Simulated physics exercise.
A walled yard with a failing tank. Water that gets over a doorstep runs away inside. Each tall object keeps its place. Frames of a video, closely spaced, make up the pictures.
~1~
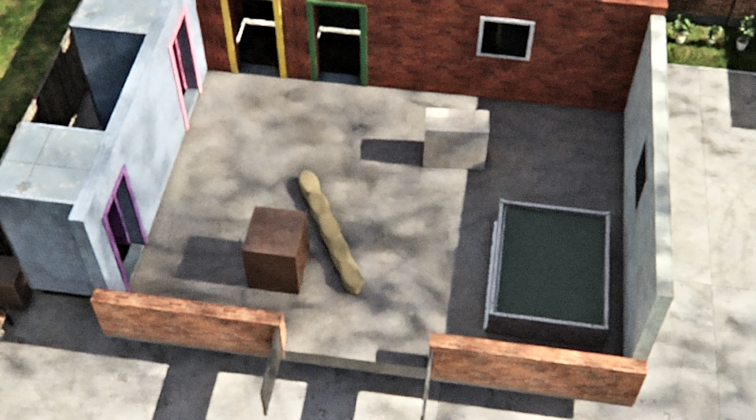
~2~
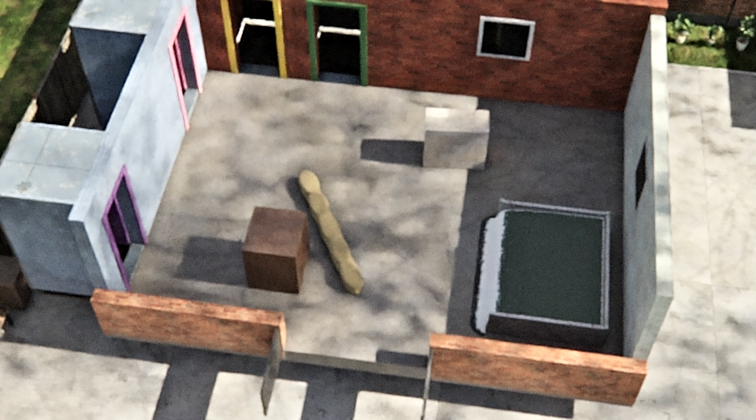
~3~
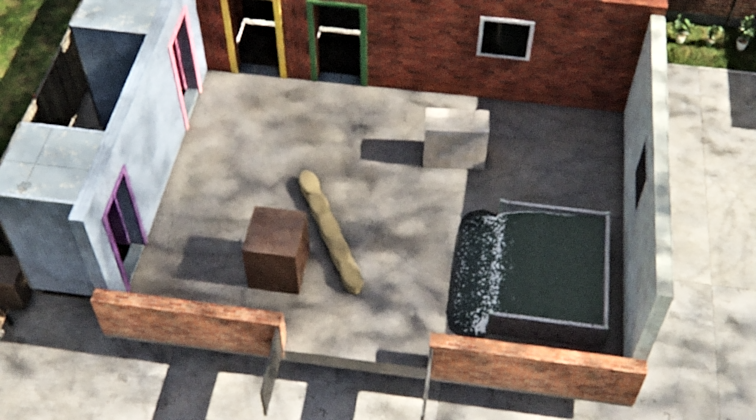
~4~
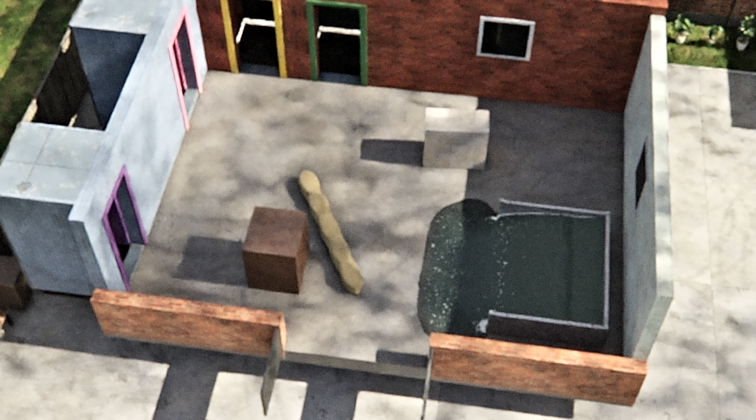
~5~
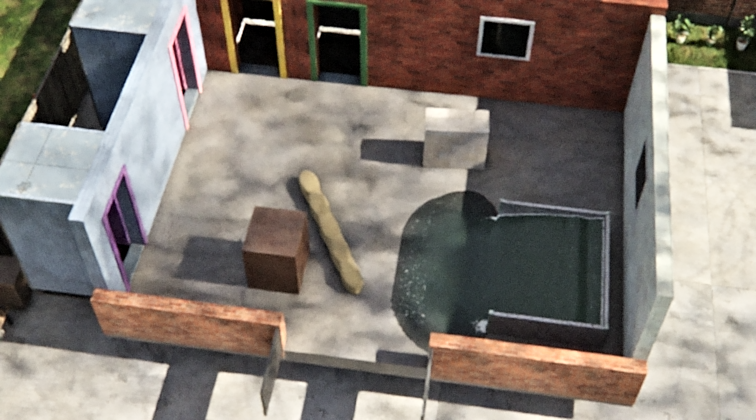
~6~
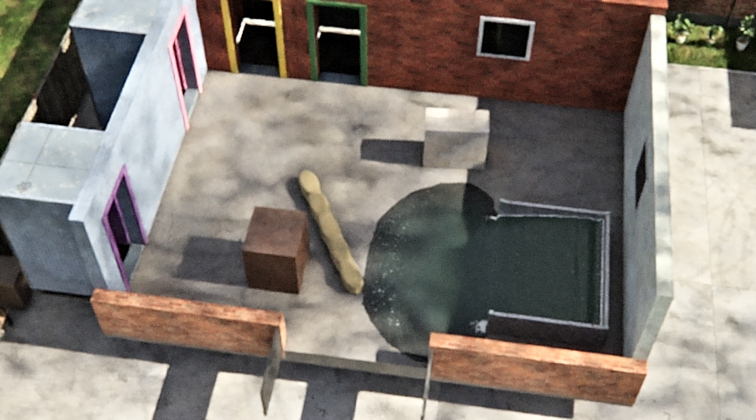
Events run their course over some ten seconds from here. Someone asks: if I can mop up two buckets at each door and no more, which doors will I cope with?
In order: I expect the purple door to see over two buckets. I expect the green door to see over two buckets. I expect the pink door to see two buckets at most. I expect the yellow door to see over two buckets.
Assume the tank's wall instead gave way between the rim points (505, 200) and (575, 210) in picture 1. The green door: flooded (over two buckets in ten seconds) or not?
In that case green misses the mark.
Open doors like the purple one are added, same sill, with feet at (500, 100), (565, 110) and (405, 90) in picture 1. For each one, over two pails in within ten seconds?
Taking them as listed, the first undershoots, the second undershoots and the third overshoots.
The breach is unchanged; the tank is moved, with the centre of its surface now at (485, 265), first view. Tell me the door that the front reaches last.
The one in pink.
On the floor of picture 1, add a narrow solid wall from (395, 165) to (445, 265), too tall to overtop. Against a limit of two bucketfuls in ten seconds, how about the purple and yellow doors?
The purple door ends up above, while the yellow door remains below.
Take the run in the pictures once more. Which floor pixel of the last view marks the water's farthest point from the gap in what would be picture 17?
The wet edge reaches furthest near (182, 324).
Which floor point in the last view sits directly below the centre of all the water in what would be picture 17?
The water's middle lies around (438, 259).
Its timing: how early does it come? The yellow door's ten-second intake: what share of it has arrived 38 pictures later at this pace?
Roughly 70 per cent.
A moment on, water covers 25 % of the floor; the purple door not reached, the green door not reached, the pink door not reached, the yellow door not reached.
Next, water covers 35 % of the floor; the purple door not reached, the green door not reached, the pink door not reached, the yellow door not reached.
Then, water covers 50 % of the floor; the purple door under two buckets in, the green door under two buckets in, the pink door not reached, the yellow door under two buckets in.
Later, water covers 60 % of the floor; the purple door over two buckets in, the green door far over two buckets in, the pink door wet at the sill, nothing in, the yellow door over two buckets in.
In the end, water covers 70 % of the floor; the purple door over two buckets in, the green door far over two buckets in, the pink door wet at the sill, nothing in, the yellow door over two buckets in.
